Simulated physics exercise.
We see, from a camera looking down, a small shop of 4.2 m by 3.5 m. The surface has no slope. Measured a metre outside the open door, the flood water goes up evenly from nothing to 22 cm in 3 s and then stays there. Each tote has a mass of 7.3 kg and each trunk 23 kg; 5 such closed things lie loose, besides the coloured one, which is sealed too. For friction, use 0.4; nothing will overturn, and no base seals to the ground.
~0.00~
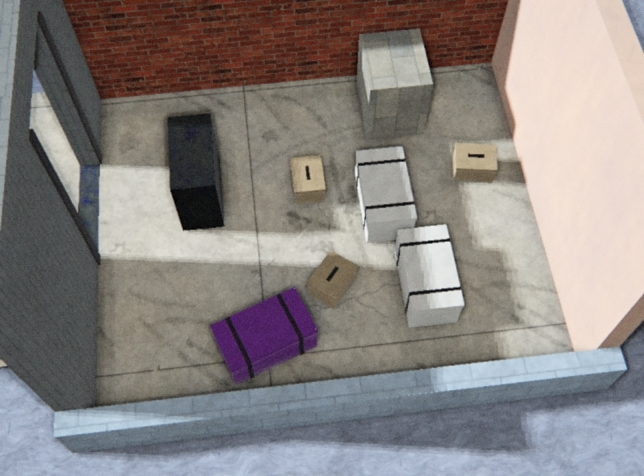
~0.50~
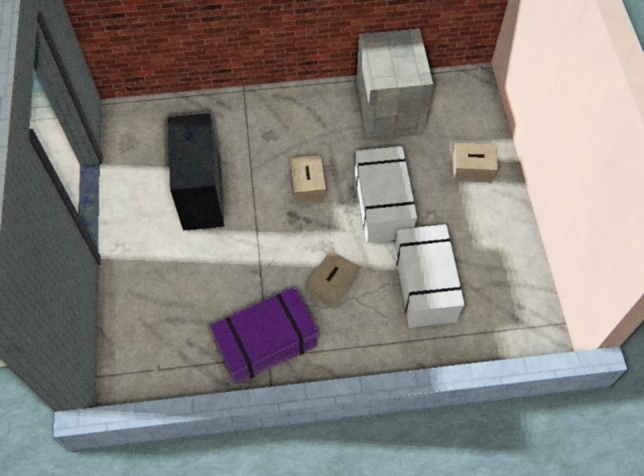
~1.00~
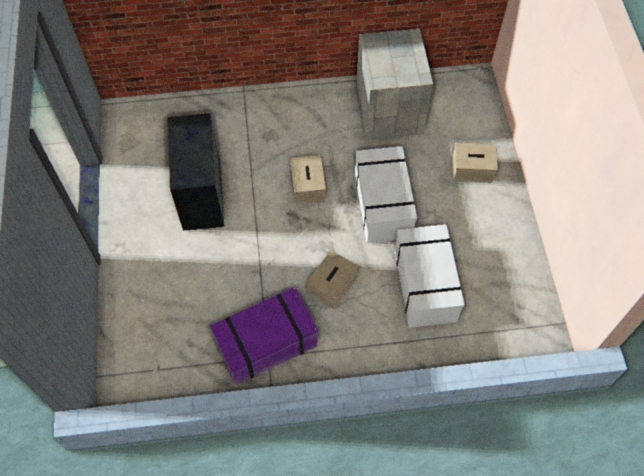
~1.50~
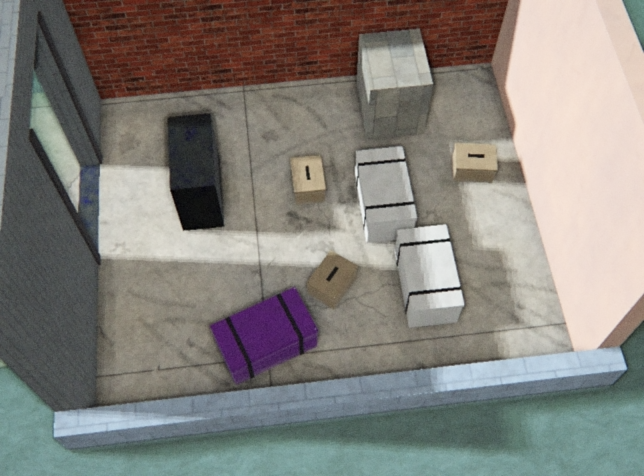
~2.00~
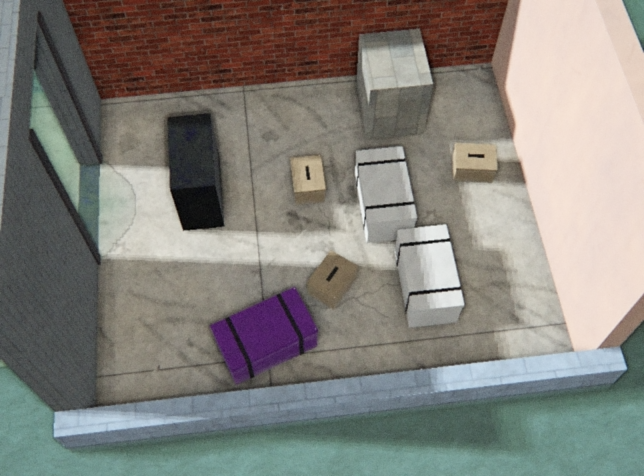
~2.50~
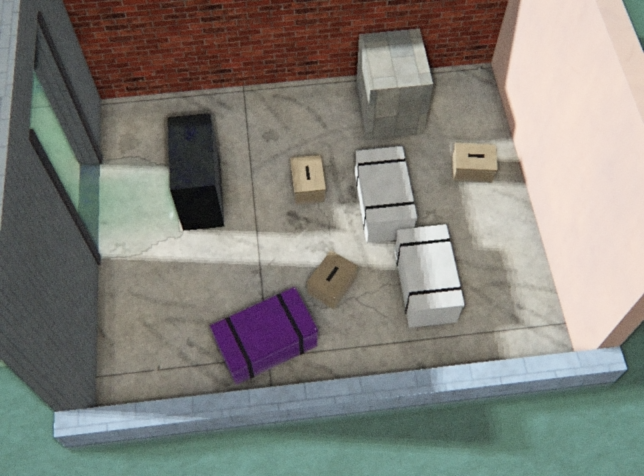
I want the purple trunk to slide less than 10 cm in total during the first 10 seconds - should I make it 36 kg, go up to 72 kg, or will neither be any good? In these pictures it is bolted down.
Go up to 72 kg; the lighter one falls short.
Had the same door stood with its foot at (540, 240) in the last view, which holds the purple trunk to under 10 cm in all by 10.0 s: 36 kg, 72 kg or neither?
Outcome - the heavier pick is required.
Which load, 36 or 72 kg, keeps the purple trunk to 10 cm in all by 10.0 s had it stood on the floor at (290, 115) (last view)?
The answer: You need the heavier weight.
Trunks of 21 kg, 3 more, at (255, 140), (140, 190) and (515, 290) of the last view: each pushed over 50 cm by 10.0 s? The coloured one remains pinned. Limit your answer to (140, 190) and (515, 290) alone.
Those two come out over the line and inside the line, in that order.
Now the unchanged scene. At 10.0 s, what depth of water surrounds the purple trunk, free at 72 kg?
Depth: Approx. 8 cm.
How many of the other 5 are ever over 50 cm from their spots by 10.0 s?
Tally: 3.
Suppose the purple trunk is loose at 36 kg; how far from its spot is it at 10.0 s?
About 120 cm off its spot.
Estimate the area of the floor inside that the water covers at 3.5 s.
Around 3.0 m2 of it.
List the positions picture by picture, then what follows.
The purple trunk at (264, 328) rests on the ground; 0.0 m2 under water; 0 of 6 have shifted, in the first frame.
The purple trunk at (264, 328), on the bottom; 0.0 m2 under water; 0 of 6 have shifted, in the second frame.
The purple trunk at (264, 328), on the bottom; 0.0 m2 under water; 0 of 6 have shifted, in the third frame.
The purple trunk at (264, 328), on the bottom; 0.0 m2 under water; 0 of 6 have shifted, in the fourth frame.
The purple trunk at (264, 328), on the bottom; water covers 0.2 m2; 0 of 6 have shifted, in the fifth frame.
The purple trunk at (264, 328), on the bottom; water covers 0.8 m2; 0 of 6 have shifted, in the sixth frame.
After 3.5 s the purple trunk would be 0 cm from its start with 36 kg and 0 cm from its start with 72 kg; 1 cm of water round it then.
After 4.5 s the purple trunk would be 0 cm from its start with 36 kg and 0 cm from its start with 72 kg; 5 cm of water round it then.
After 7.0 s the purple trunk would be 11 cm from its start with 36 kg and 0 cm from its start with 72 kg; 8 cm of water round it then.
After 10.0 s the purple trunk would be 122 cm from its start with 36 kg and 0 cm from its start with 72 kg; 8 cm of water round it then.
